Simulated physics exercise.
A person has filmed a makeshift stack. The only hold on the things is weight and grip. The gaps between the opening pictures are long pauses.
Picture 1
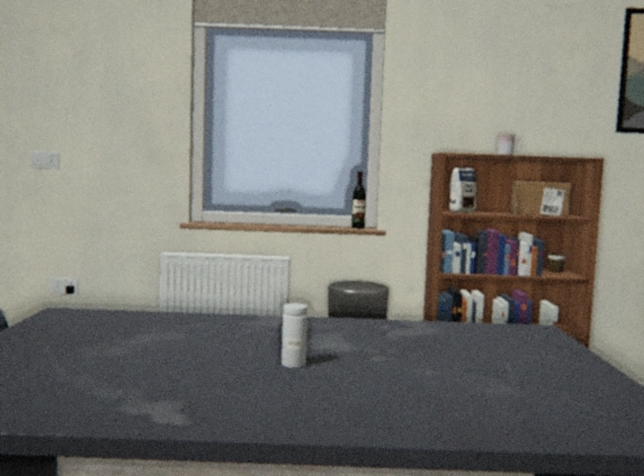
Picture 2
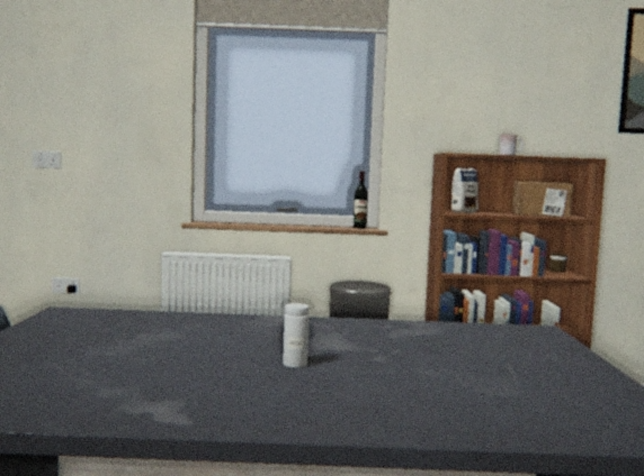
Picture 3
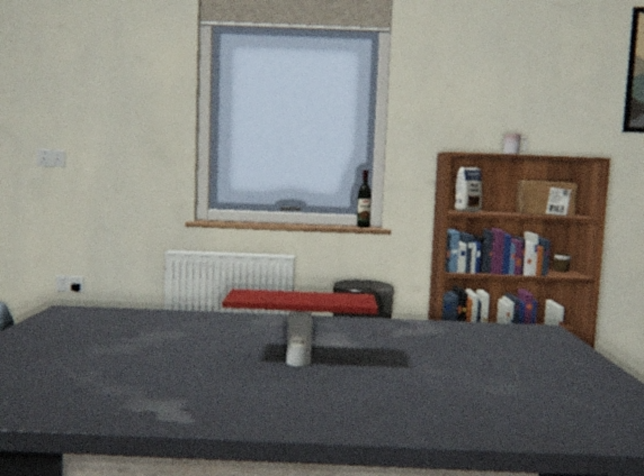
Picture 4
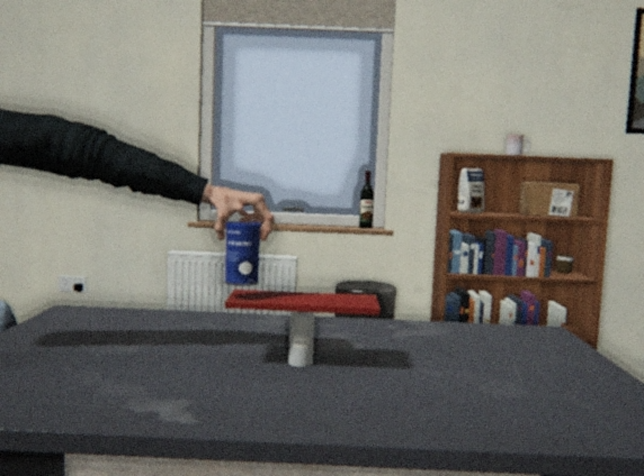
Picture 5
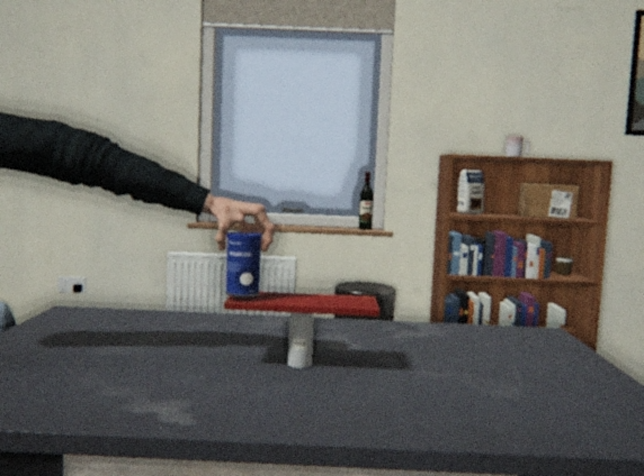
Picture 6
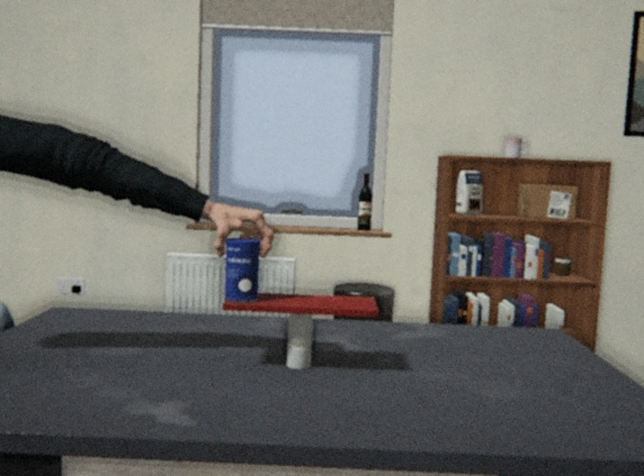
A hand lowering a blue tin onto the left end of a red board that has appeared atop a small white container.
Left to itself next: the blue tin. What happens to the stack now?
The stack tumbles down.
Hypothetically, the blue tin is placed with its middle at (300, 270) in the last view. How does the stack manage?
Well, it survives then.
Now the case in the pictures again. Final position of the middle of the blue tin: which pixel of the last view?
The object finishes somewhere near (133, 352).
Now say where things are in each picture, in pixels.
The last thing is not in view yet, in the first picture.
The last thing is not in view yet, in the second picture.
The last thing is not in view yet; red board (301, 301), in the third picture.
Still above its spot; blue tin (242, 253); red board (303, 301), in the fourth picture.
Still above its spot; blue tin (244, 264); red board (303, 303), in the fifth picture.
Set down, still held; blue tin (242, 270); red board (302, 304), in the sixth picture.
Then, 0.40 s later than the last frame, blue tin now fallen; red board tilted by 53°.
Then, 0.50 s later than the last frame, red board tilted by 49°.
Then, 0.70 s later than the last frame, red board now fallen; white shaker tilted by 5°.
Then, 0.90 s later than the last frame, things are still on the move.
When it is over, fallen, red board and blue tin; white shaker as before. End places, in pixels of the last picture, blue tin near (133, 353). The stack loses its balance.
